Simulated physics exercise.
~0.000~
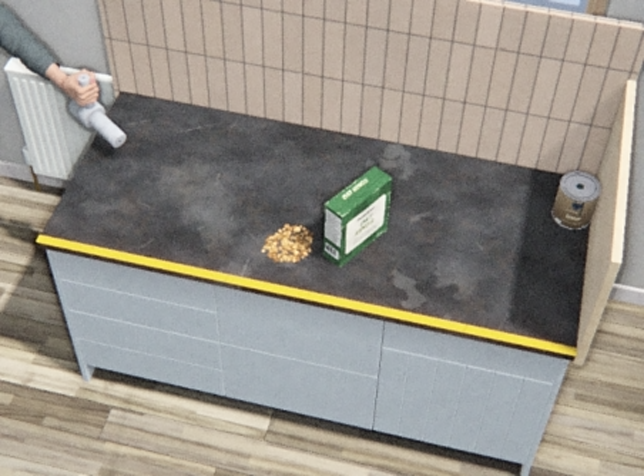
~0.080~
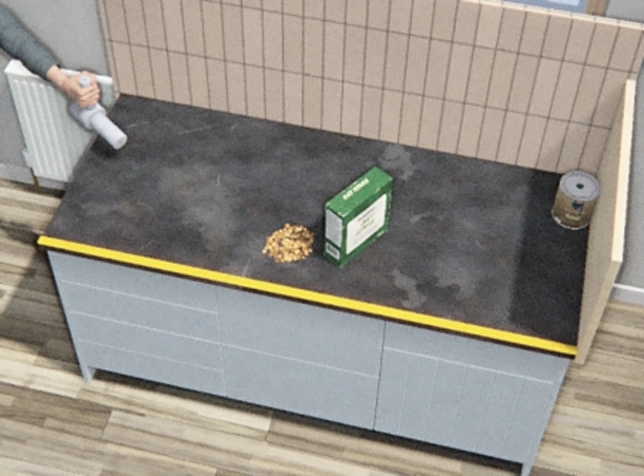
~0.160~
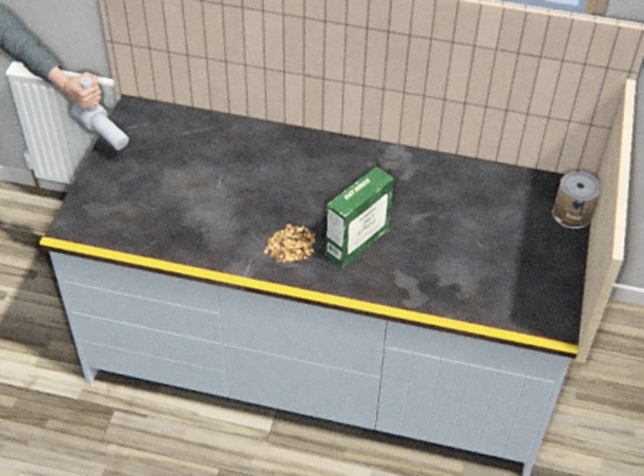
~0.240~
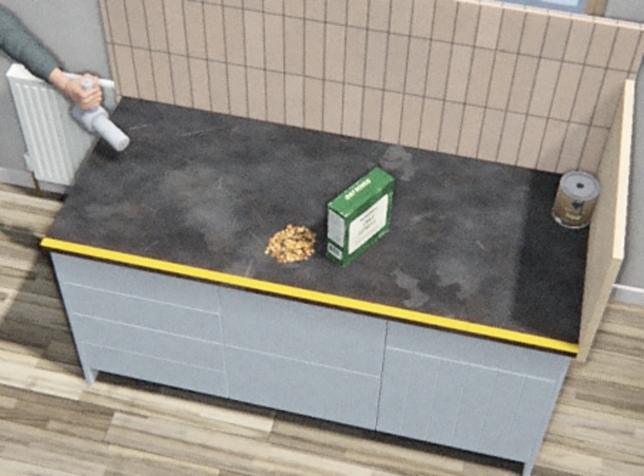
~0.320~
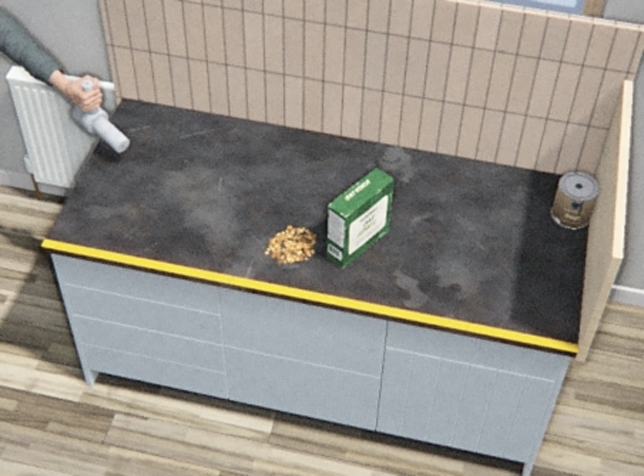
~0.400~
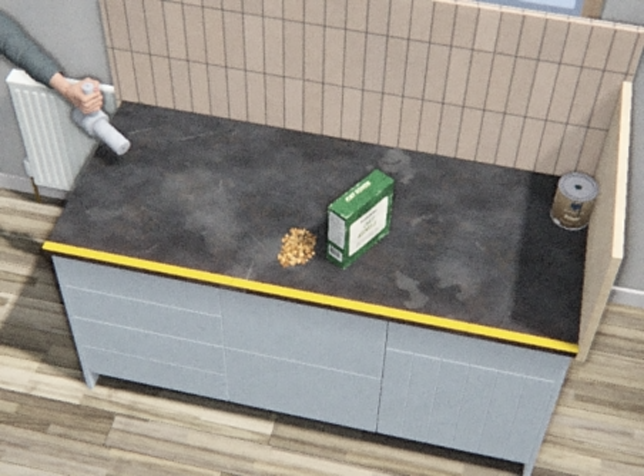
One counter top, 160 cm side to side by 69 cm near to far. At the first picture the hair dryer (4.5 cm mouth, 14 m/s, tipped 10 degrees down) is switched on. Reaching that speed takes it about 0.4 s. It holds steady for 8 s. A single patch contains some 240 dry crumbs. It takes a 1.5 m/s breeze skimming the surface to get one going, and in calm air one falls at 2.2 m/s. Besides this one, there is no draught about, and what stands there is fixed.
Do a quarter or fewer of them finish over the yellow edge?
No, more than a quarter do.
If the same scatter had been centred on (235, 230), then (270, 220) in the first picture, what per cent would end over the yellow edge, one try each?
About 70 and 15 in a hundred, in that order.
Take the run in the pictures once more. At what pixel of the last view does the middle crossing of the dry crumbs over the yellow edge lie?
(423, 322).
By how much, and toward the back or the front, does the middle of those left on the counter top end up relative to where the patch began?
Shift: Towards the far edge, some 5 cm.
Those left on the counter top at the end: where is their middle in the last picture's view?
The middle sits near pixel (341, 246).
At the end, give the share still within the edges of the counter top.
Estimate: Close to 30 percent.
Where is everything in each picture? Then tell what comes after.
In the first frame, the middle of the dry crumbs is near (289, 246), none has stirred yet and the mouth of the hair dryer is at (120, 141).
In the second frame, the middle of the dry crumbs is near (290, 245), none has stirred yet and the yellow edge is centred on (297, 297).
In the third frame, the middle of the dry crumbs is near (291, 245), none has stirred yet, the top of a carton is at (361, 191) and the top of a tin is at (581, 185).
In the fourth frame, the middle of the dry crumbs is near (292, 246) and none has stirred yet.
In the fifth frame, the middle of the dry crumbs is near (292, 247) and none has stirred yet.
In the sixth frame, the middle of the dry crumbs is near (296, 248), the farthest in sight from the hair dryer is at (310, 257) and about 25 % have left their places.
After 1.6 s, 23 % are on the move or not yet settled, 70 % are over the yellow edge; the middle of those still in play is near (341, 244).
After 2.6 s, 19 % are on the move or not yet settled, 72 % are over the yellow edge; the middle of those still in play is near (341, 244).
After 4.4 s, 16 % are on the move or not yet settled, 73 % are over the yellow edge; the middle of those still in play is near (341, 244).
After 8.0 s, at the end, 74 % are over the yellow edge; the middle of those still in play is near (341, 246).
